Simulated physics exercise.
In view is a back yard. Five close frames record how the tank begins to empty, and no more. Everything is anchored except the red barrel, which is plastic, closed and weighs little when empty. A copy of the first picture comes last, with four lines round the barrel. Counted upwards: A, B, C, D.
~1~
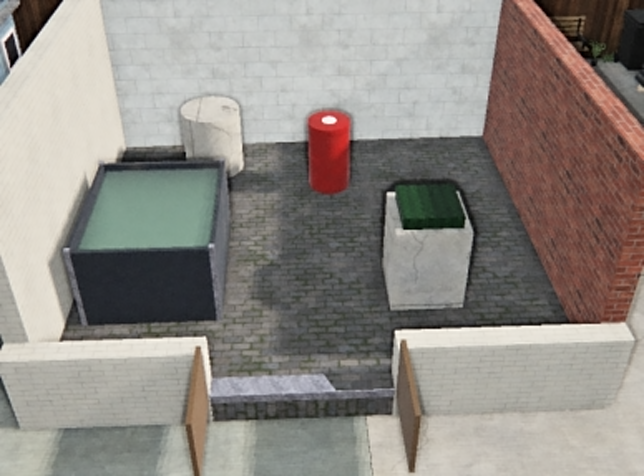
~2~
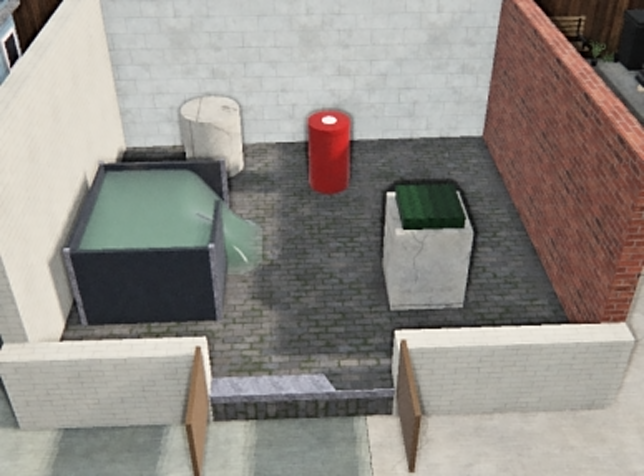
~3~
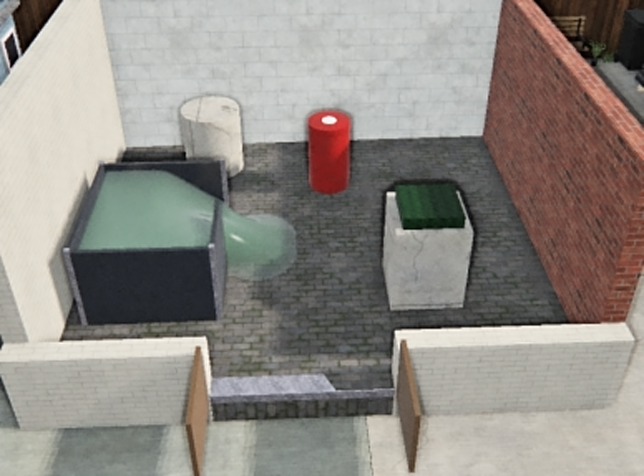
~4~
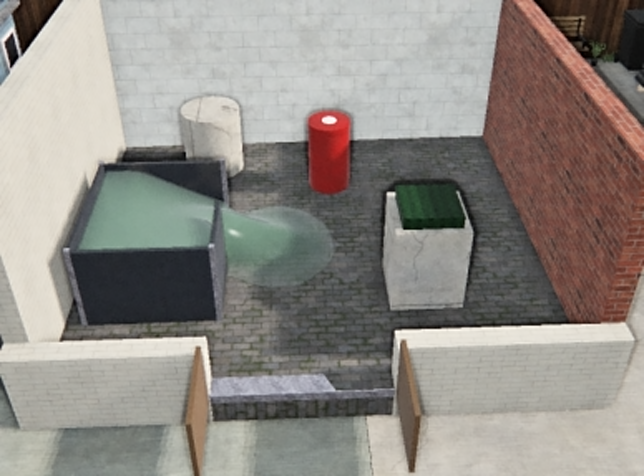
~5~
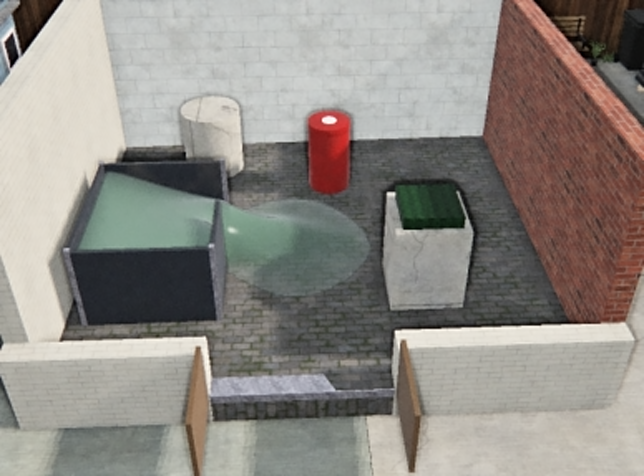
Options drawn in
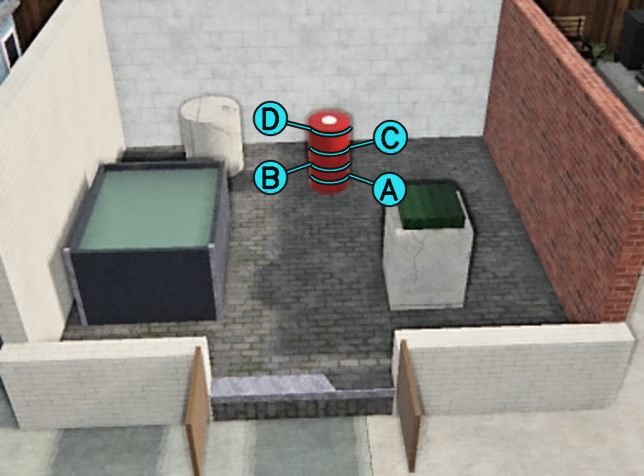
A dark, open-topped tank full of cloudy green liquid stands at the left of a grey-paved back yard, seen from above and in front by a still camera. A red barrel and a pale cylinder stand towards the white back wall, with a green-topped pale block at right beside a brick wall. Liquid pours from the tank's right side and spreads rightward across the paving in a widening, rounded sheet.
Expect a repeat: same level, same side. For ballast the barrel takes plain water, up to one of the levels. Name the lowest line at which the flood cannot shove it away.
Line B just does it.
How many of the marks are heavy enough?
Three of them.
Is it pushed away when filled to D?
No, that is safe.
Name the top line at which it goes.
That would be A.
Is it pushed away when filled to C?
No, that is safe.
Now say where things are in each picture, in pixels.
In the first picture, lid of the red barrel at (330, 121); tank full, its middle at (153, 208); open gate at (301, 337).
In the second picture, 2 % of the ground wet, in view closest to the barrel at (254, 227).
In the third picture, 4 % of the ground wet, in view closest to the barrel at (269, 216).
In the fourth picture, 7 % of the ground wet, in view closest to the barrel at (284, 208).
In the fifth picture, lid of the red barrel at (330, 121); 11 % of the ground wet, in view closest to the barrel at (313, 204).
On the marked copy, A at (331, 182); B at (331, 170); C at (331, 154); D at (331, 134); from the bottom up A, B, C, D.
With A, it is pushed about its own width away.
With B, it does not move.
With C, it does not move.
With D, it does not move.
